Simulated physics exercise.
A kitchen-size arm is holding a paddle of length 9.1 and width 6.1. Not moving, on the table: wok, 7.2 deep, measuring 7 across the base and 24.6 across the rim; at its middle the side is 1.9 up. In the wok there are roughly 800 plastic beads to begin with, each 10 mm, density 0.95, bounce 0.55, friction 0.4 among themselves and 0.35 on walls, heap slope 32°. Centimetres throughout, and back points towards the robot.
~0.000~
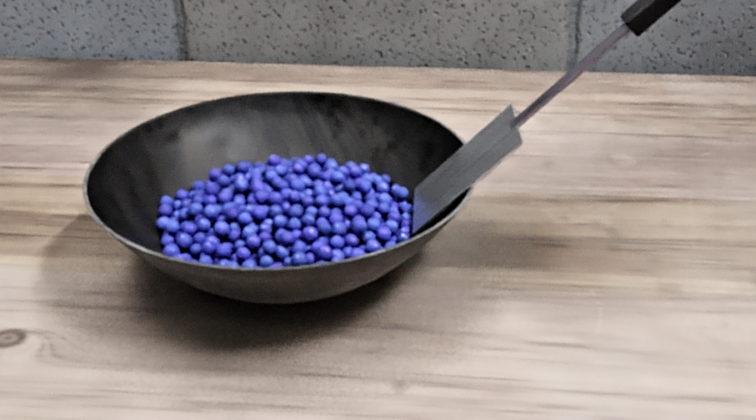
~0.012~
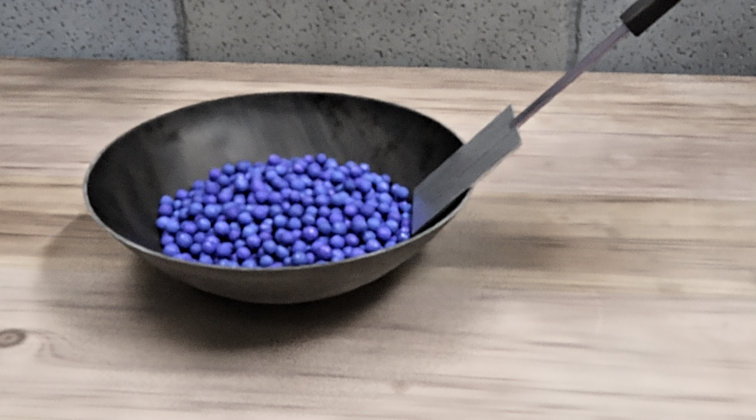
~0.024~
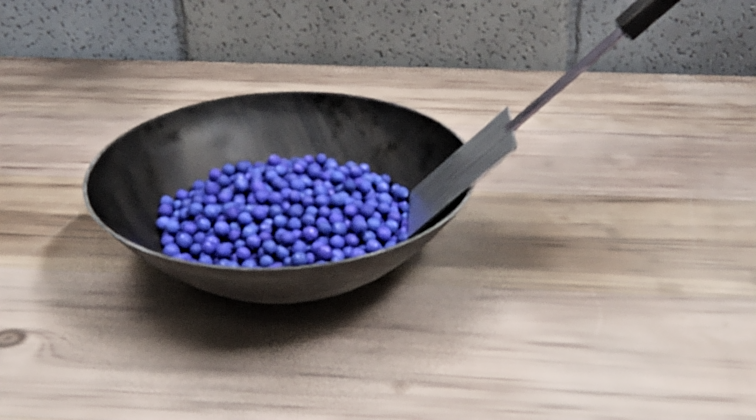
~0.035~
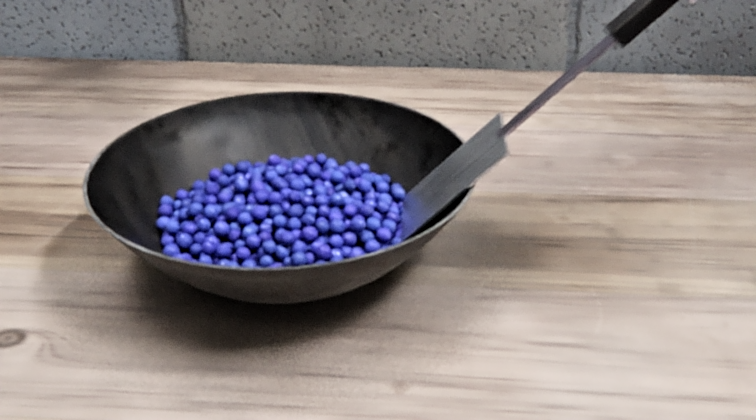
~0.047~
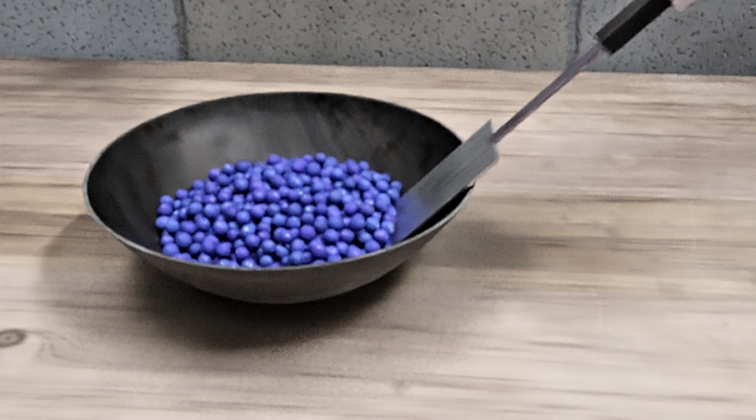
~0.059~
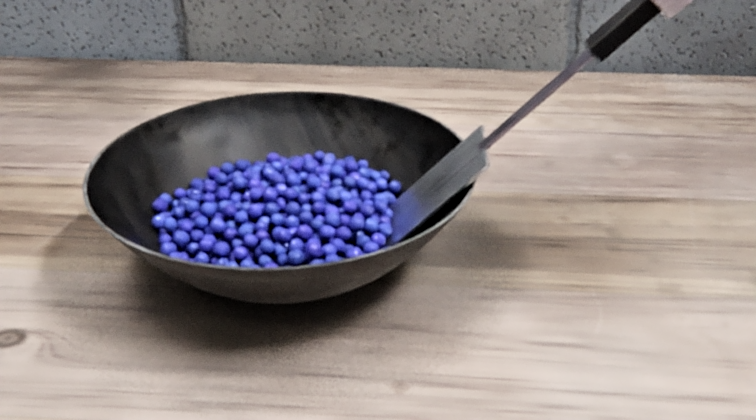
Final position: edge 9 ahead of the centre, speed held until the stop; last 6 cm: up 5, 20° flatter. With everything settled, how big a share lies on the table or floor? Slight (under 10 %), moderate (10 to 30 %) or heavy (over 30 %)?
Moderate.
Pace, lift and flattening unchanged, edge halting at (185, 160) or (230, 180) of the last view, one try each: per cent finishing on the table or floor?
5 % and 0 %.
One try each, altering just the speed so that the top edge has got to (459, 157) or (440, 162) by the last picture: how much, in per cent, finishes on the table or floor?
Respectively, some 35 and 35 per cent.
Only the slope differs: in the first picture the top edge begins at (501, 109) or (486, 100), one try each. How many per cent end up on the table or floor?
About 20 and 20 per cent.
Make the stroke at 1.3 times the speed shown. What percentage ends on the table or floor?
20 %.
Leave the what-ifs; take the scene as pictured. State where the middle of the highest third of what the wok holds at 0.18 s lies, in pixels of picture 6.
Roughly at pixel (221, 201).
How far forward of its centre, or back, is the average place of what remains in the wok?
3.0 cm ahead.
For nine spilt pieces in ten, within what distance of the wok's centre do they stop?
I reckon it's some 40 centimetres.
By 0.18 s, sloping 47°, highest piece 6 above the table; 804 in the wok.
By 0.31 s, sloping 40°, highest piece 8 above the table; 804 in the wok.
By 0.57 s, sloping 27°, highest piece 9 above the table; 642 in the wok, 88 on the table or floor, 74 on the blade or in flight.
By 1.62 s, sloping 27°, highest piece 7 above the table; 641 in the wok, 163 on the table or floor.
Final count, 641 in the wok, 163 on the table or floor. That is 20 % on the table or floor.
